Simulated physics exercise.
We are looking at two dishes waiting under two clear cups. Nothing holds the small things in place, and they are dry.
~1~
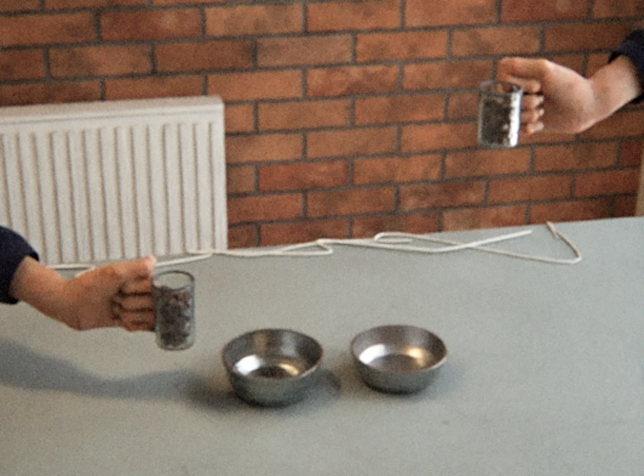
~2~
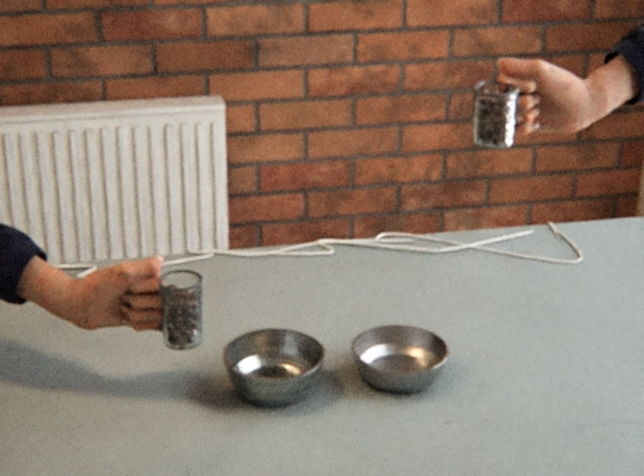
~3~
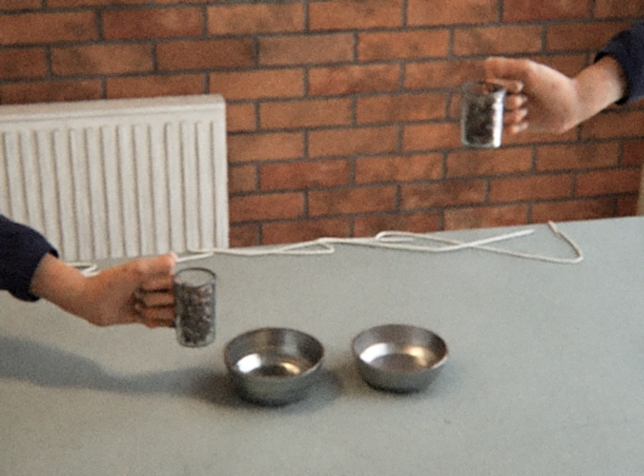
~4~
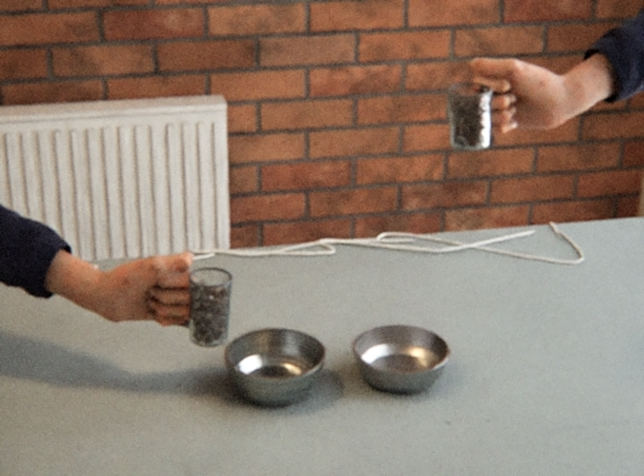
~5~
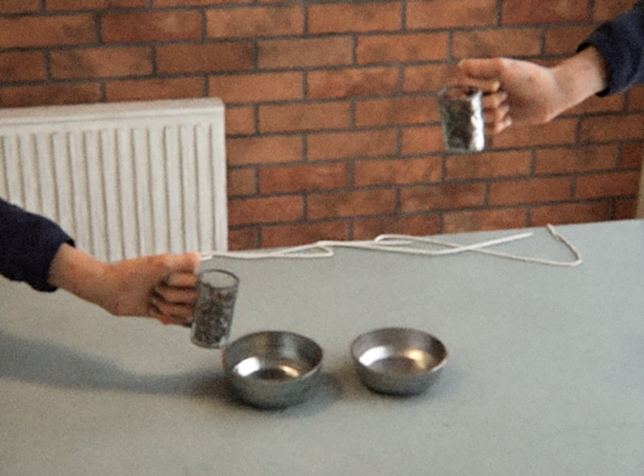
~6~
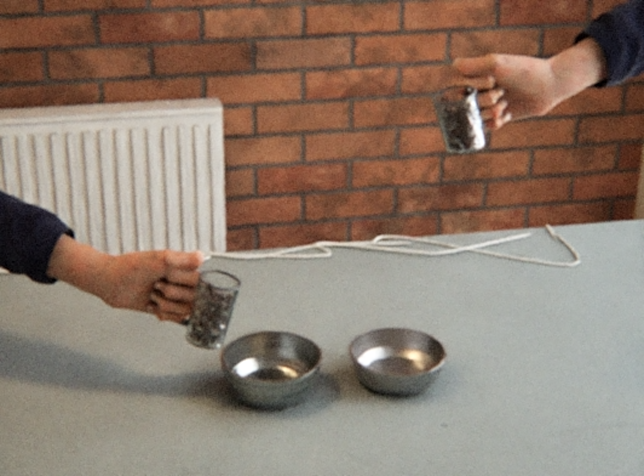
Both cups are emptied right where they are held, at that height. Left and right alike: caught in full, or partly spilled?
In order: On the left the dish: I'd bet nothing lands outside it; right: I'd bet something lands outside it.
Then, 0.55 s later than the last frame, left, every one still in the cup; right, every one still in the cup.
Then, 1.14 s later than the last frame, left, almost all still in the cup, just a few in the dish, just a few in the air; right, every one still in the cup.
Then, 1.83 s later than the last frame, left, every one in the dish; right, roughly two thirds in the dish, roughly a quarter outside the dish, roughly a quarter in the air.
When it is over, left, every one in the dish, not one outside the dish; right, roughly two thirds in the dish, roughly a third outside the dish.
